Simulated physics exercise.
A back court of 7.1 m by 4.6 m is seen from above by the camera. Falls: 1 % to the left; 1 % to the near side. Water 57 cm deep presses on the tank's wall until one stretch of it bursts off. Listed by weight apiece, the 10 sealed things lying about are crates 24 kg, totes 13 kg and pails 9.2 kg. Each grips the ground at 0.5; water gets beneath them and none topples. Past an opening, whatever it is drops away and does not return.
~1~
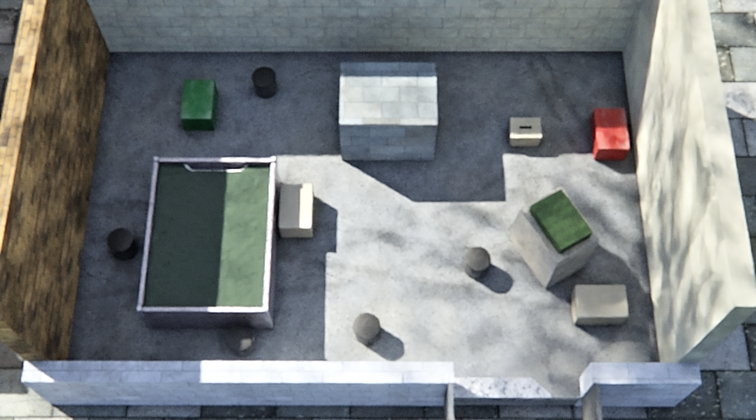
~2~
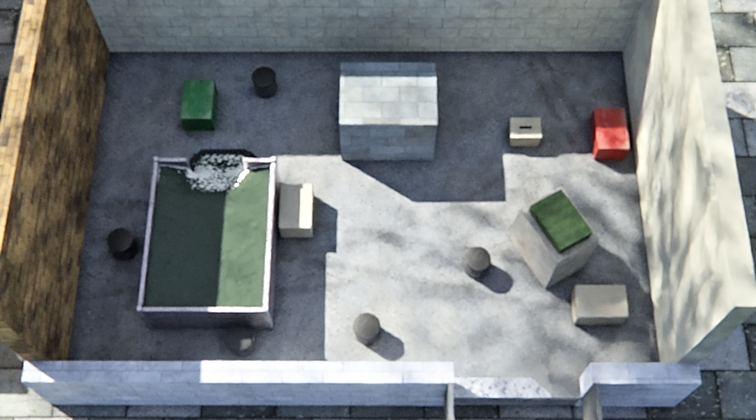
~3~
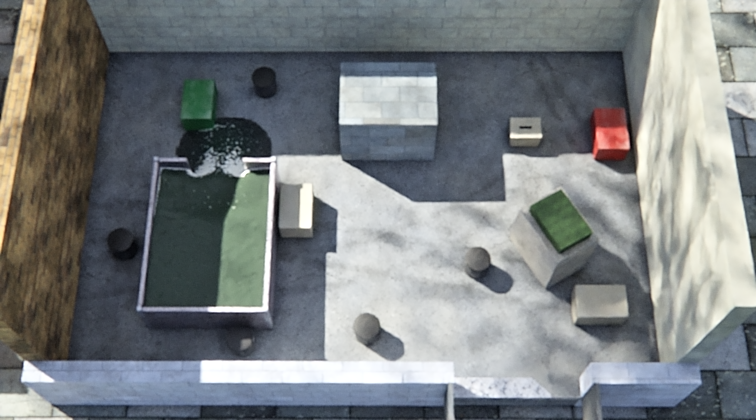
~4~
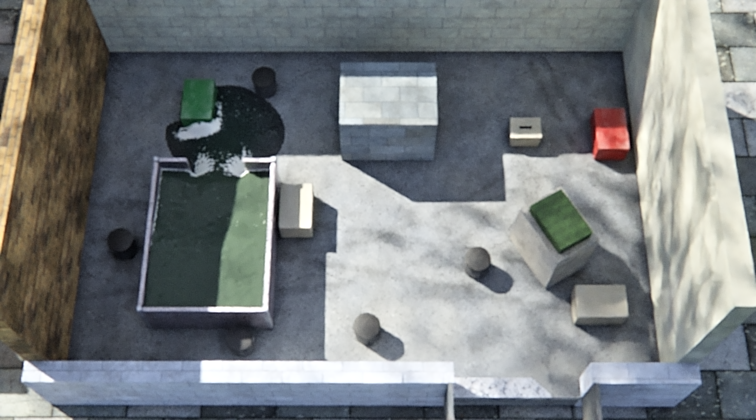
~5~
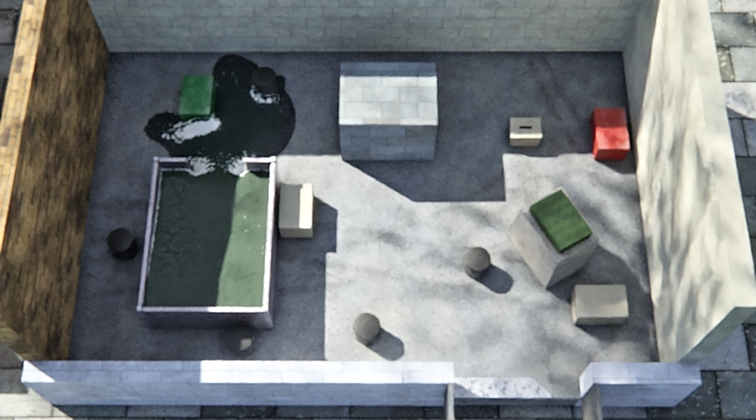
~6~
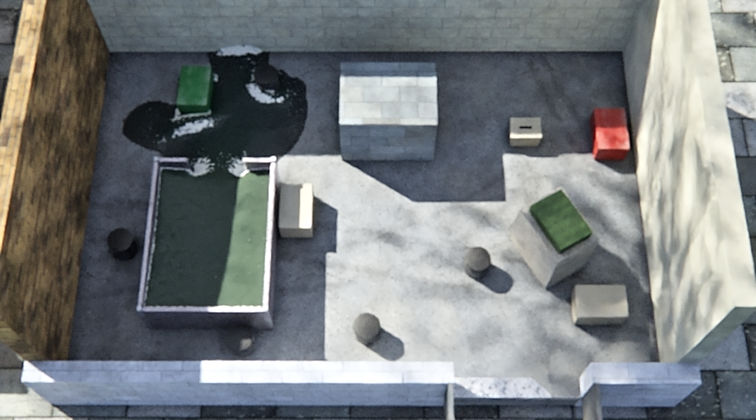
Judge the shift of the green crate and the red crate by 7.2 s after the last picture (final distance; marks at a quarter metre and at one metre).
Result - green crate: Large displacement; red crate: Almost no movement.
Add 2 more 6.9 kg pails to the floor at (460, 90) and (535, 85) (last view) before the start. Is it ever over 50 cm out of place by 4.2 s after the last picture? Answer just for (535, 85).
Well, it ends up not quite that far.
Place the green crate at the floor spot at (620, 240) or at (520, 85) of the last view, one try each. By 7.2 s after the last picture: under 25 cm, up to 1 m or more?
Well, it scarcely moves on the first try and scarcely moves on the second.
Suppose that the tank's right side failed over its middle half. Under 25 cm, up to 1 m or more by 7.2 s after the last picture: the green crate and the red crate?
Outcome - green crate: No real movement, red crate: Modest displacement.
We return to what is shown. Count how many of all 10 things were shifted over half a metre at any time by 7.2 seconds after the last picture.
3 in all.
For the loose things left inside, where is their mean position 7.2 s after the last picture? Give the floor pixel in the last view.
I'd put it around (388, 244).
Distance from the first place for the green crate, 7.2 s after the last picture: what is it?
Some 250 cm, give or take.
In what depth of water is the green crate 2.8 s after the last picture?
Roughly 8 cm deep.
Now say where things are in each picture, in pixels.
The first picture shows the green crate at (198, 99), on the bottom; the red crate at (612, 128), on the bottom; water covers 2.7 m2; 0 of 10 have shifted.
The second picture shows the green crate at (198, 99), on the bottom; the red crate at (612, 128), on the bottom; 3.1 m2 under water; 0 of 10 have shifted.
The third picture shows the green crate at (198, 99), on the bottom; the red crate at (612, 128) rests on the ground; water covers 3.6 m2; 0 of 10 have shifted.
The fourth picture shows the green crate at (198, 98), on the bottom; the red crate at (612, 128) rests on the ground; 4.1 m2 under water; 0 of 10 have shifted.
The fifth picture shows the green crate at (197, 94), on the bottom, 7 cm from its start; the red crate at (612, 128), on the bottom; water covers 4.7 m2; 1 of 10 have shifted.
The sixth picture shows the green crate at (194, 85), on the bottom, 22 cm from its start; the red crate at (612, 128) rests on the ground; water covers 5.4 m2; 1 of 10 have shifted.
Then, 0.9 s after the last picture the green crate is near (169, 57), 0.8 m from its start, aground; the red crate is near (612, 128), 0.0 m from its start, aground; 0 of 10 are out; 1 afloat.
Then, 2.8 s after the last picture the green crate is near (116, 165), 1.4 m from its start, aground; the red crate is near (612, 128), 0.0 m from its start, aground; 0 of 10 are out; 0 afloat.
Then, 4.8 s after the last picture the green crate is near (113, 259), 2.4 m from its start, aground; the red crate is near (612, 128), 0.0 m from its start, aground; 0 of 10 are out; 0 afloat.
Then, 7.2 s after the last picture the green crate is near (124, 289), 2.7 m from its start, afloat; the red crate is near (612, 128), 0.0 m from its start, aground; 0 of 10 are out; 2 afloat.
